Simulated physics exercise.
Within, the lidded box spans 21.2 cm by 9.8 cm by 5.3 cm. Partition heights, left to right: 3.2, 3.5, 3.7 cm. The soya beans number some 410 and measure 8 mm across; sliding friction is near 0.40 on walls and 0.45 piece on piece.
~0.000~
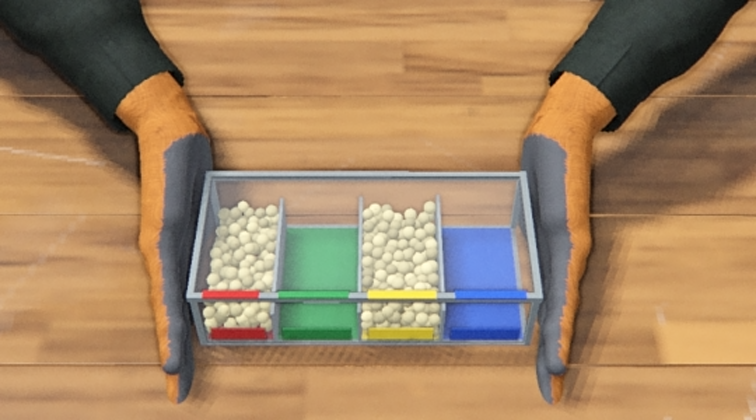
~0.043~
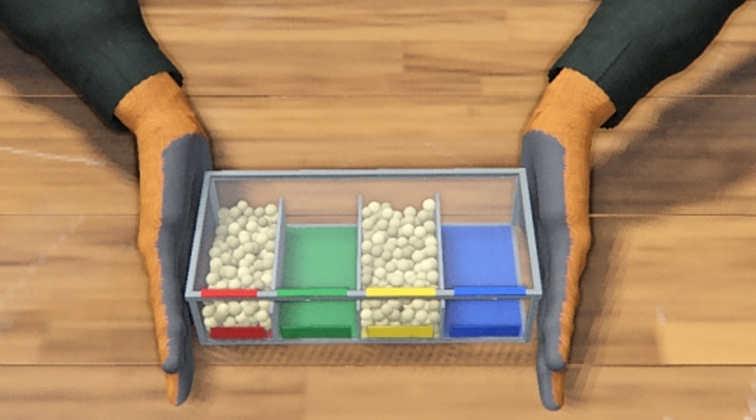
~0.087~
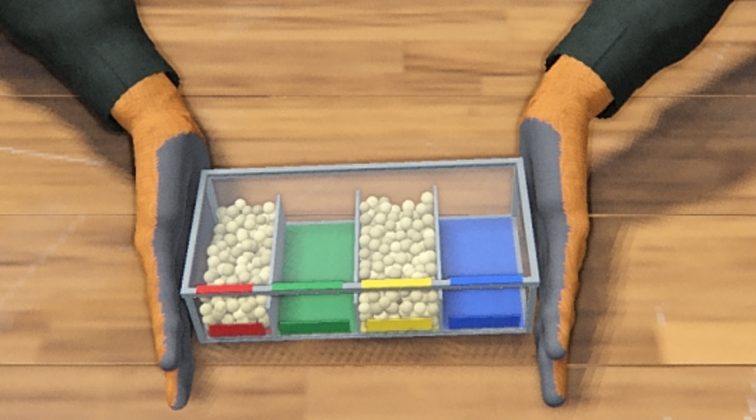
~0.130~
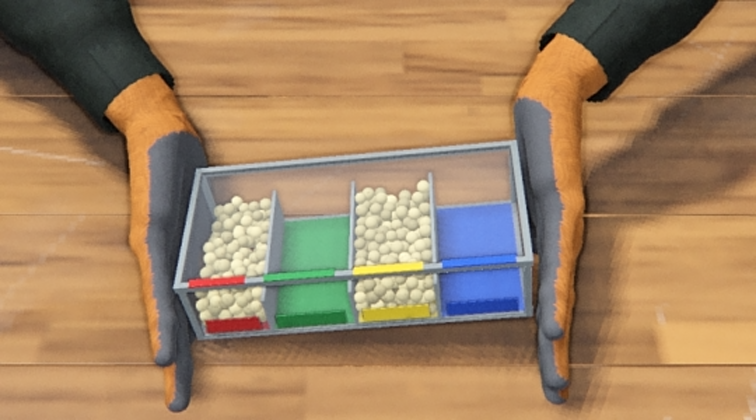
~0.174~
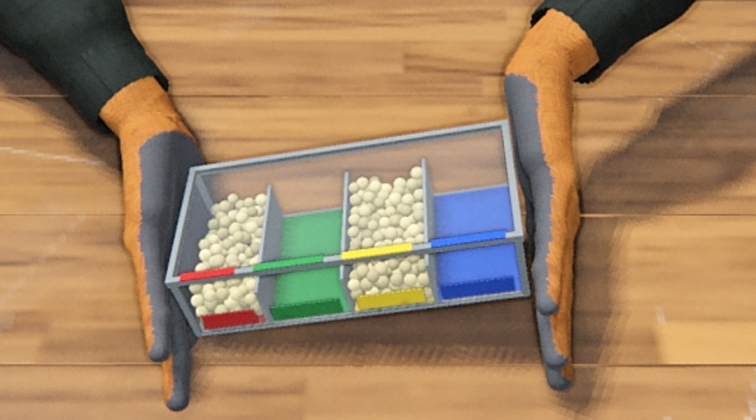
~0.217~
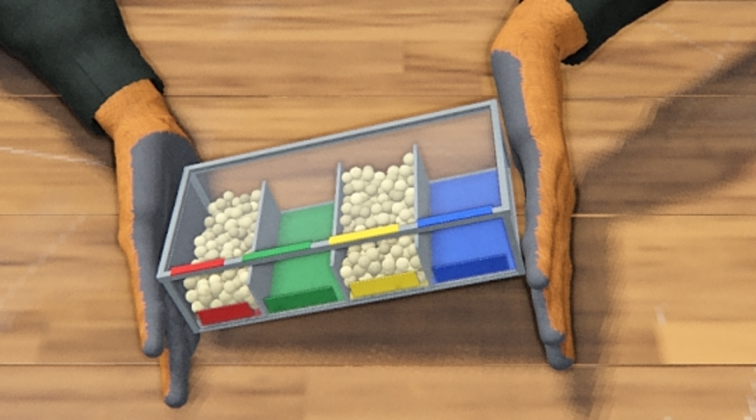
To begin with, two gloved hands hold a clear, lidded box level above a wooden surface, with pale round beans filling its red and yellow compartments while the green and blue ones sit empty. The hands then tilt the box, raising its right side steadily higher, and the beans stay in their compartments.
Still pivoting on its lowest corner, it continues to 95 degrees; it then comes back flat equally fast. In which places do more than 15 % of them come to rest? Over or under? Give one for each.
Red compartment: Succeeds; blue compartment: Fails; green compartment: Fails; yellow compartment: Succeeds.
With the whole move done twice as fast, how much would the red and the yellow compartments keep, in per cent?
You'd end up with red at 60 percent and yellow at 25 percent.
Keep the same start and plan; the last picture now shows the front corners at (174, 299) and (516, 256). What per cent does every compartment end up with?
That leaves red with 65 percent, blue with 0, green with 10 and yellow with 25 percent.
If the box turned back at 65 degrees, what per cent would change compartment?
Estimate: Around 10 %.
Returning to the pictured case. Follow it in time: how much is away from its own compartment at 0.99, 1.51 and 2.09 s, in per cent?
First 15, next 25, last 25.
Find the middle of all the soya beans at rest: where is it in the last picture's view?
(263, 252) or so.
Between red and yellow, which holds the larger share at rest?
It's the red one that holds more.
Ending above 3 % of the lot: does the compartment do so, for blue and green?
Blue: False, green: True.
After 0.99 s, tilt 95 degrees; red 55 %, green 5 %, yellow 40 %.
Then, at 1.51 s, tilt 41 degrees; red 60 %, green 10 %, yellow 30 %.
After 2.09 s, tilt 0 degrees; red 60 %, green 10 %, yellow 30 %.
By 2.5 s all is still; red 60 %, blue 0 %, green 10 %, yellow 30 %.
